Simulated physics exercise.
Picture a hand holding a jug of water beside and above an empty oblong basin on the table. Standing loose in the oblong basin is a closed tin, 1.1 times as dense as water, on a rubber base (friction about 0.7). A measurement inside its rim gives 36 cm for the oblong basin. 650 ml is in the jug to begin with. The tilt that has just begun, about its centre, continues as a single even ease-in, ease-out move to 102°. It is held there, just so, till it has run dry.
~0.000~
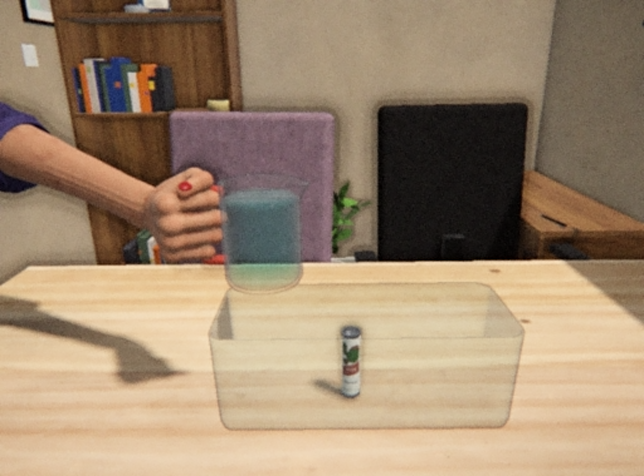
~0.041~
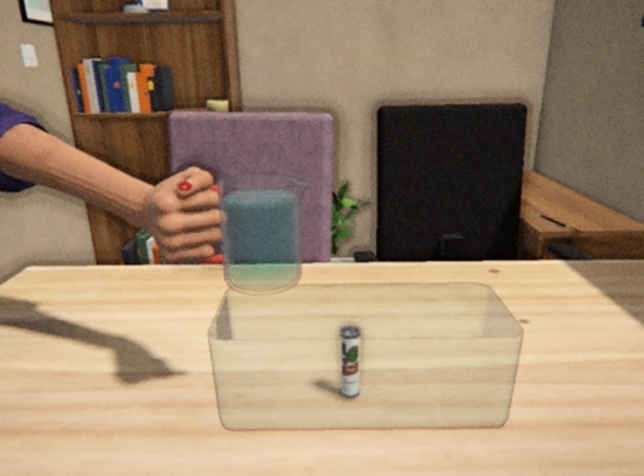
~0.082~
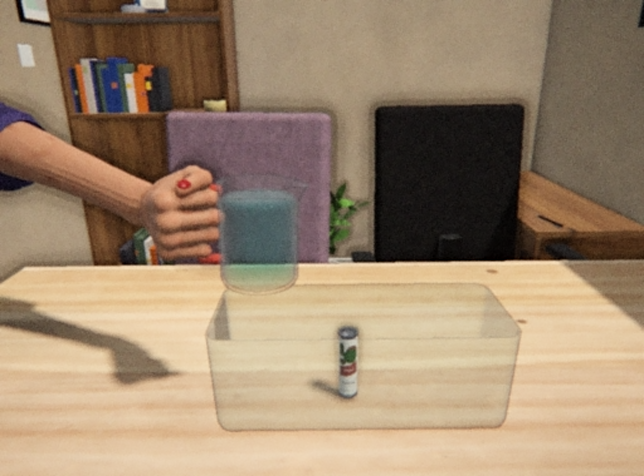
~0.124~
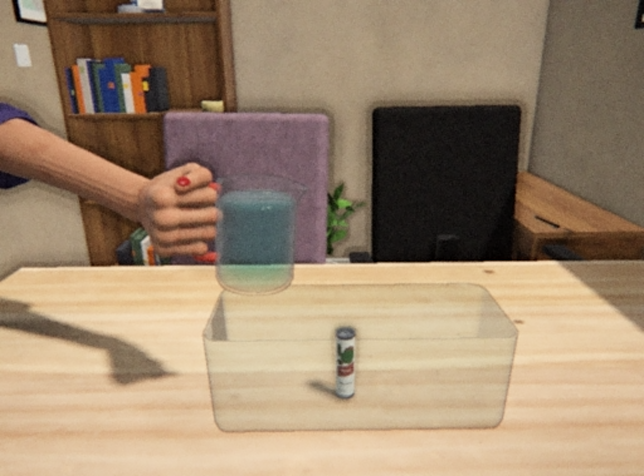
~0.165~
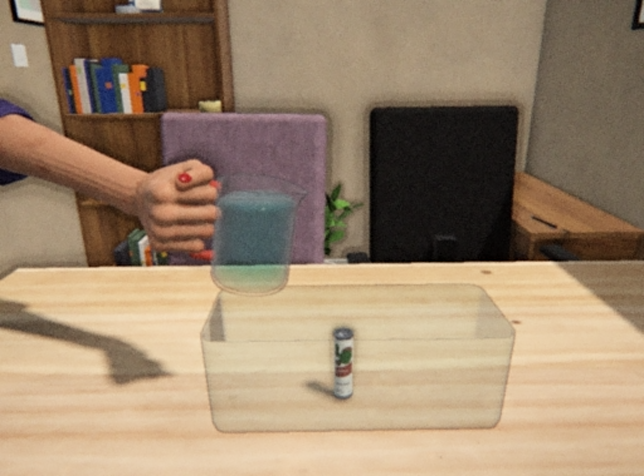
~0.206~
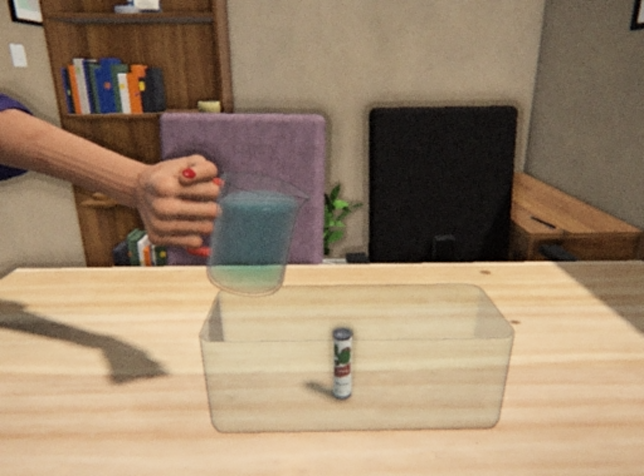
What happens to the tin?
It does not keel over.
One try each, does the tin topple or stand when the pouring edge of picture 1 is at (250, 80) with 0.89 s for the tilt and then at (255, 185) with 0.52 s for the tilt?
Try 1: Tipped over; try 2: Tipped over.
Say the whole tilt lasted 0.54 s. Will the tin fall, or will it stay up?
Outcome - the tin remains standing.
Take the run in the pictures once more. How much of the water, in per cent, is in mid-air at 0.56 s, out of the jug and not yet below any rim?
14 per cent.
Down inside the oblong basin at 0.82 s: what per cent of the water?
Looks like about 48 % of the whole amount.
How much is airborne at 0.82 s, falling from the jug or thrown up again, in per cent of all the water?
Estimated airborne part: Roughly 16 per cent.
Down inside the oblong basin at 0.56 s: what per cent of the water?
Close to 4 in a hundred.
After 0.56 s the tilt is 71° and 83 per cent is still to pour; the tin stands where it began.
After 0.82 s the tilt is 101° and 35 per cent is still to pour; the tin stands where it began.
After 1.09 s the tilt is 102° and 7 per cent is still to pour; the tin stands where it began.
After 1.39 s the tilt is 102° and 1 per cent is still to pour; the tin stands where it began.
In the end the tin stands where it began.
